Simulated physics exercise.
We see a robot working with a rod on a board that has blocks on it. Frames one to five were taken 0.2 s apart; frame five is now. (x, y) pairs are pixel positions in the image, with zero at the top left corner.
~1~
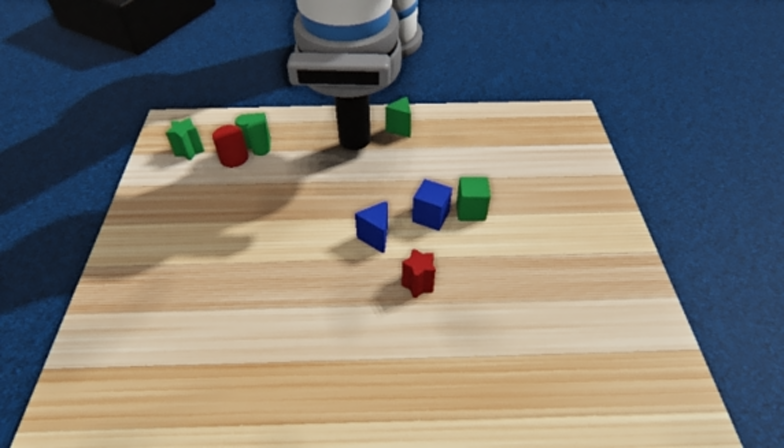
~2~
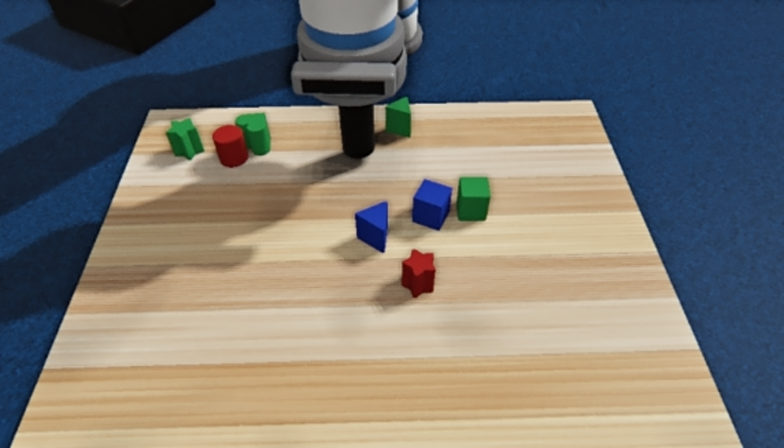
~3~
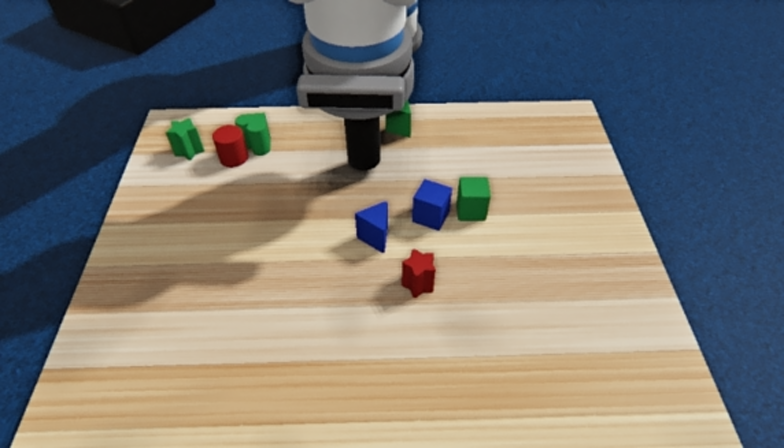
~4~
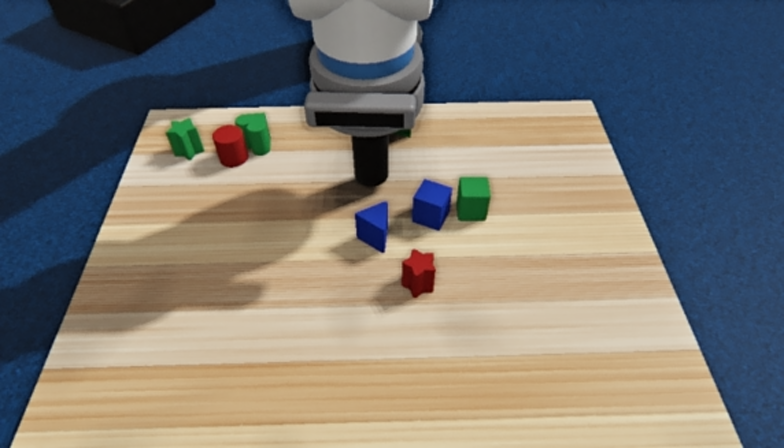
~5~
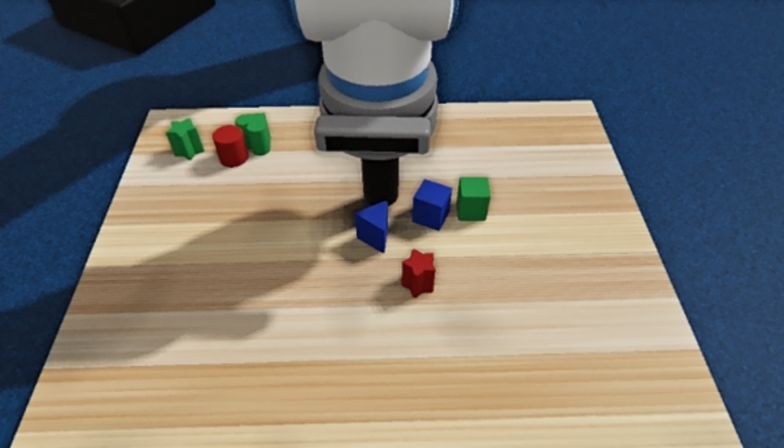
Robot arm with a black rod moving forward from the board's far edge among still red, green and blue blocks.
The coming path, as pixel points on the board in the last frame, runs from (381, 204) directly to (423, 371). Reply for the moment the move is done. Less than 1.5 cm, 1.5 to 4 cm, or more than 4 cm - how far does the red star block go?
Final distance: 1.5 to 4 cm.
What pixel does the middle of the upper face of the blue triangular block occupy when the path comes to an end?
The middle of its upper face will lie at (362, 255).
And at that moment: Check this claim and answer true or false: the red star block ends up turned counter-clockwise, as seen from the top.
It is true.
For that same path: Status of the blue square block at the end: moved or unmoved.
From what I can tell, it will keep its place.
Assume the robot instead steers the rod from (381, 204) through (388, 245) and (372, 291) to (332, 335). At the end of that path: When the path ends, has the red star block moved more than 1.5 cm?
My answer is no.
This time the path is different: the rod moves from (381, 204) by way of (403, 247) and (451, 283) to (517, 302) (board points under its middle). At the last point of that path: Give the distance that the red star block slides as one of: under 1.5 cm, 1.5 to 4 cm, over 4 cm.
It travels between 1.5 and 4 cm.
On the path given first. One third of the way, rod (391, 244); blue triangular block (367, 246), turned 85° clockwise.
Two thirds of the way, rod (405, 300); blue triangular block (362, 255), turned 105° clockwise; red star block (441, 281), turned 40° anticlockwise.
At the end, rod (423, 364); blue triangular block (362, 255), turned 105° clockwise; red star block (442, 283), turned 55° anticlockwise; blue square block in place.
